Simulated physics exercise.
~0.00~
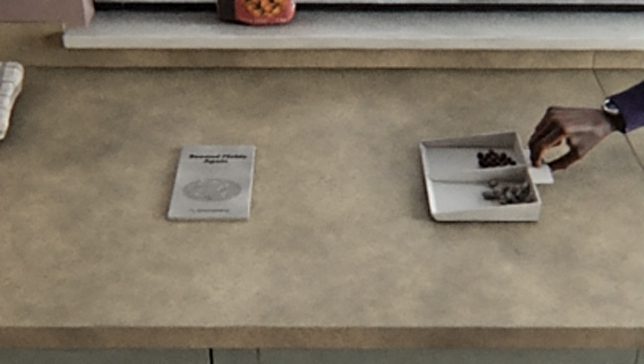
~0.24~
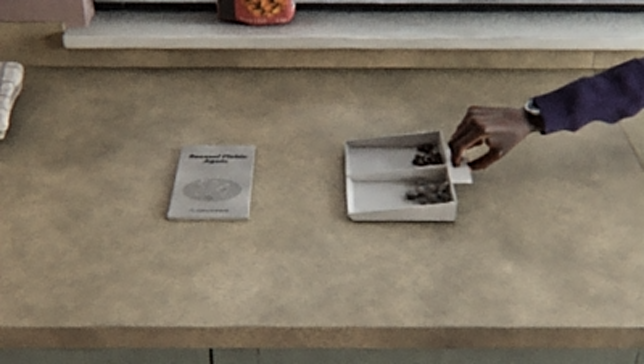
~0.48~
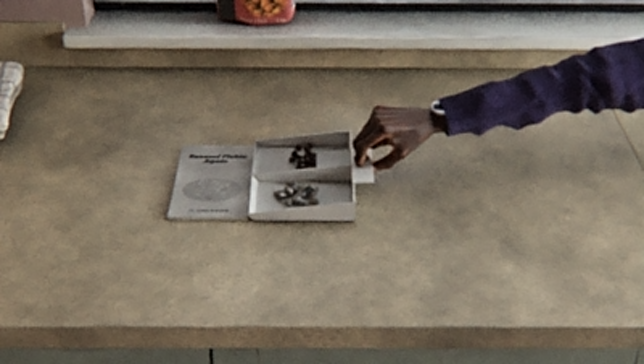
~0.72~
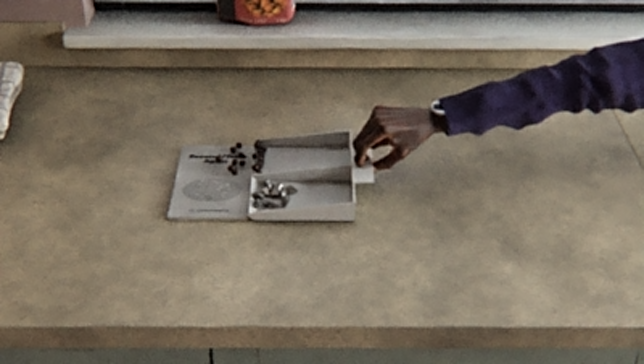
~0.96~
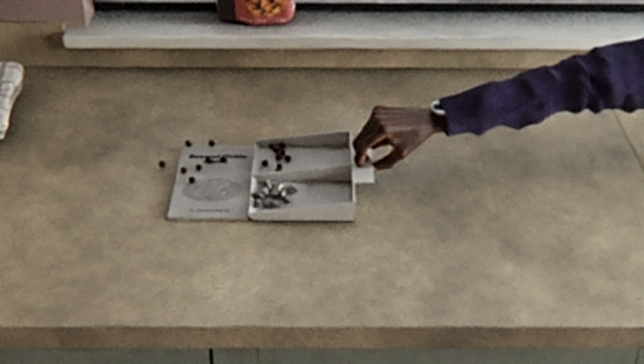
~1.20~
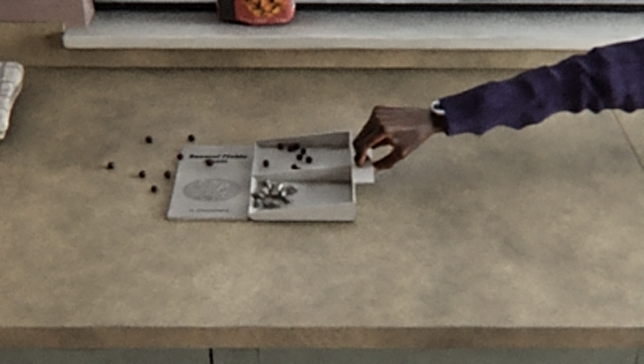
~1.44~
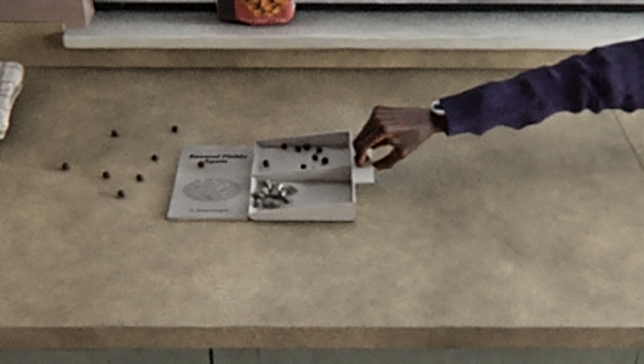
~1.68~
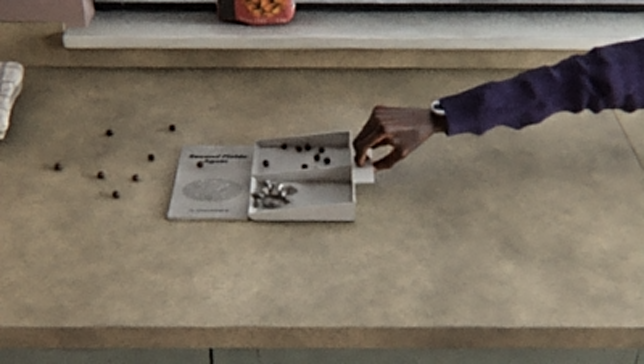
A hand in a dark purple sleeve slides a pale, two-part tray leftward along a brownish counter, seen from above by a still camera. Small dark round pieces sit in the far section and greyish-brown pieces in the near one, while a thin grey book lies flat to the left. The tray meets the book and stops, and both portions shift towards its front rim. About half of the dark pieces spill over the rim, crossing the book and rolling left onto the counter. They come to rest scattered there, one still on the book, while the near portion stays inside.
